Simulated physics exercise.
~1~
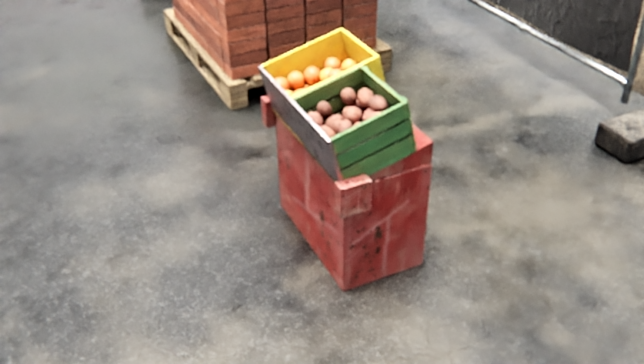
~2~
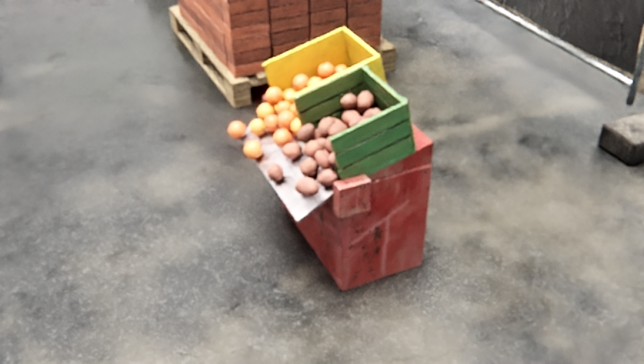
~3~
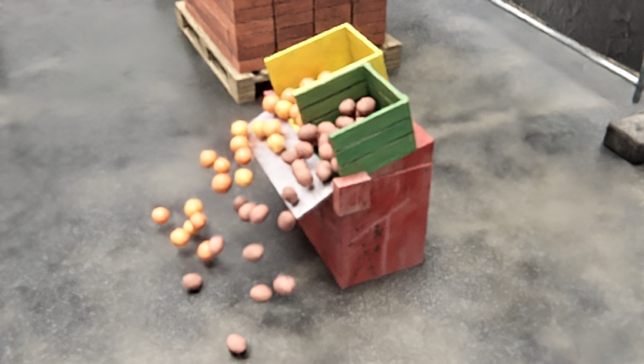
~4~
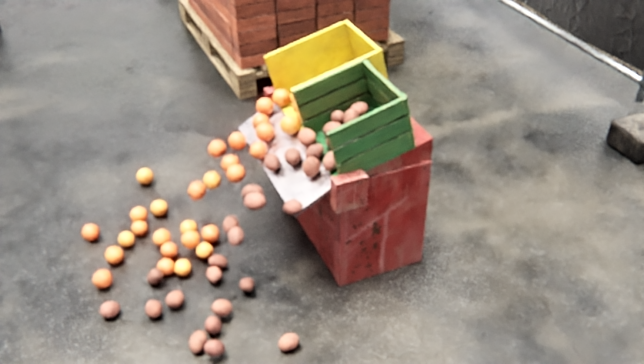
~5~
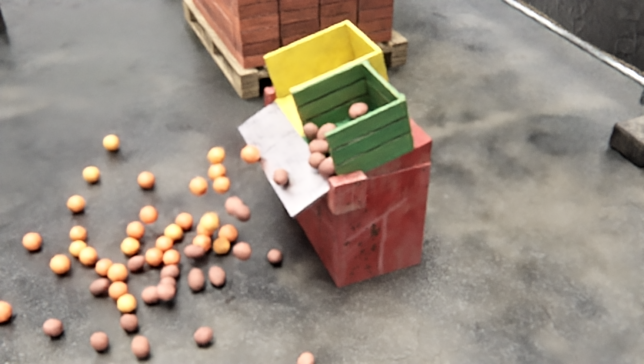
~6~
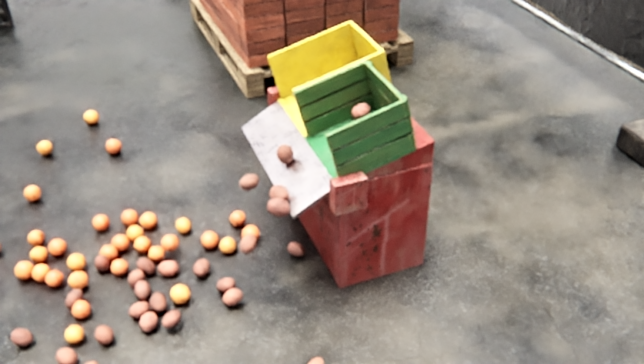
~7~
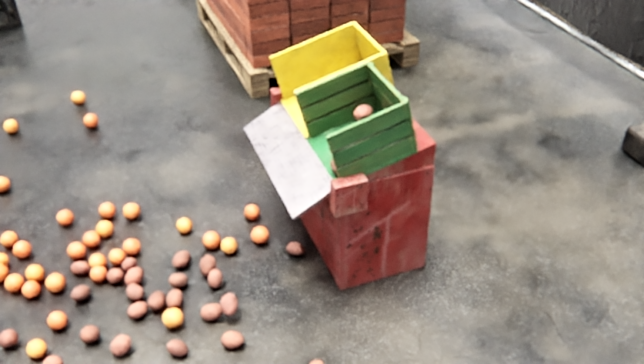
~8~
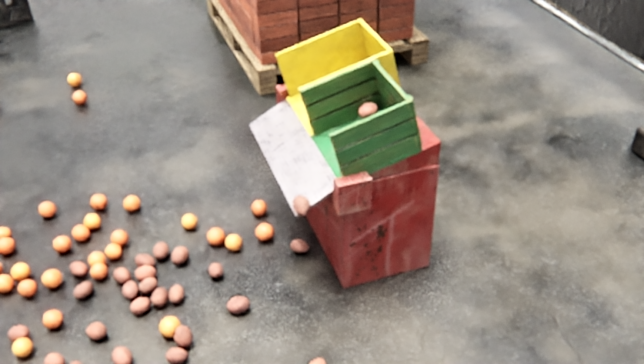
A grey flap on the left side of two open bins, one yellow with oranges and one green with red potatoes, drops outward above a red stand. The oranges and potatoes at once roll left over the lowered flap. They tumble off its edge to the dark ground, scattering and spreading toward the lower left. The yellow bin empties completely, while the last few potatoes trickle from the green one. By the end, oranges and potatoes lie strewn across the ground at left, one potato is visible inside the green bin, and another is at the flap's lower edge.
